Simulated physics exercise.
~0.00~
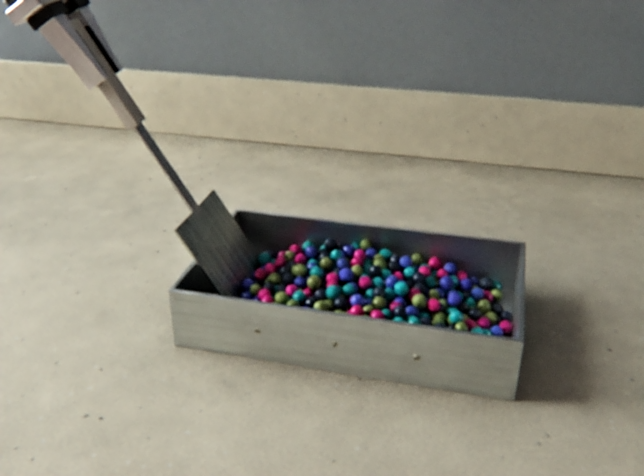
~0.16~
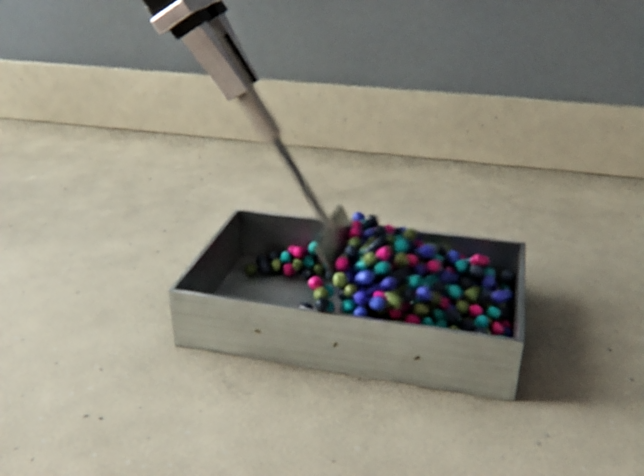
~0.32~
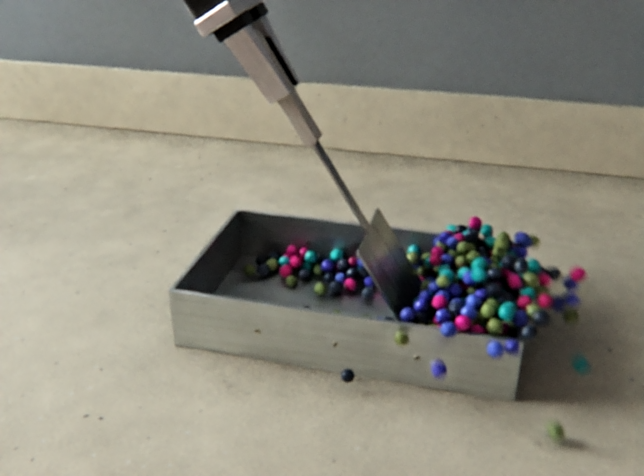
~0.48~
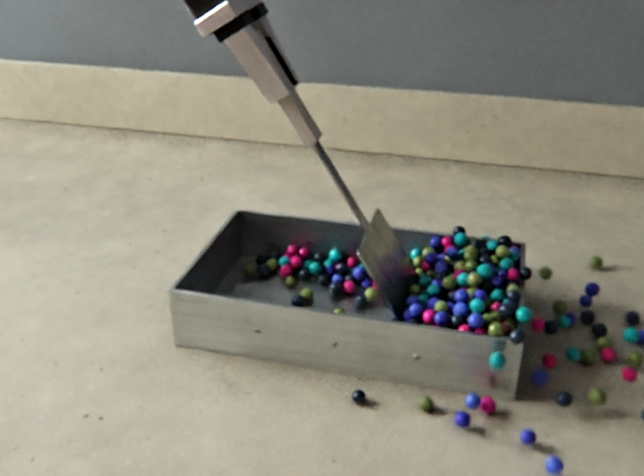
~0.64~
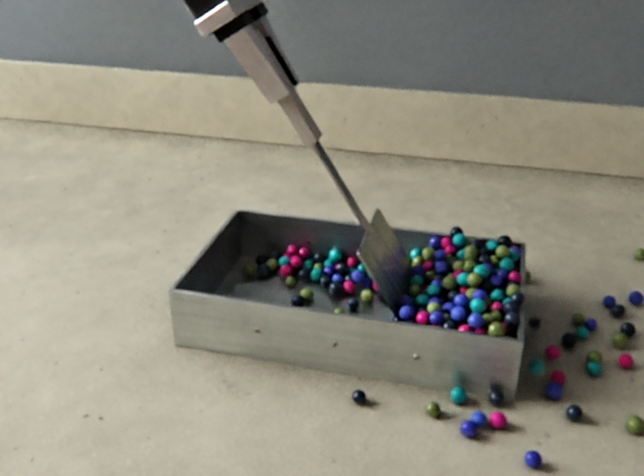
On a pale, stone-like floor before a grey wall, a robot arm holds a flat metal turner at the left end of a grey tin filled with small round sweets in pink, blue, teal, olive and black. The arm sweeps the blade to the right, pushing most of the sweets into a steep heap. As the blade halts right of the middle, the heap surges over the right end and front edge. Sweets scatter and roll across the floor. Finally the turner stands still, with most sweets packed to its right, a smaller group left behind it, and dozens lying outside.
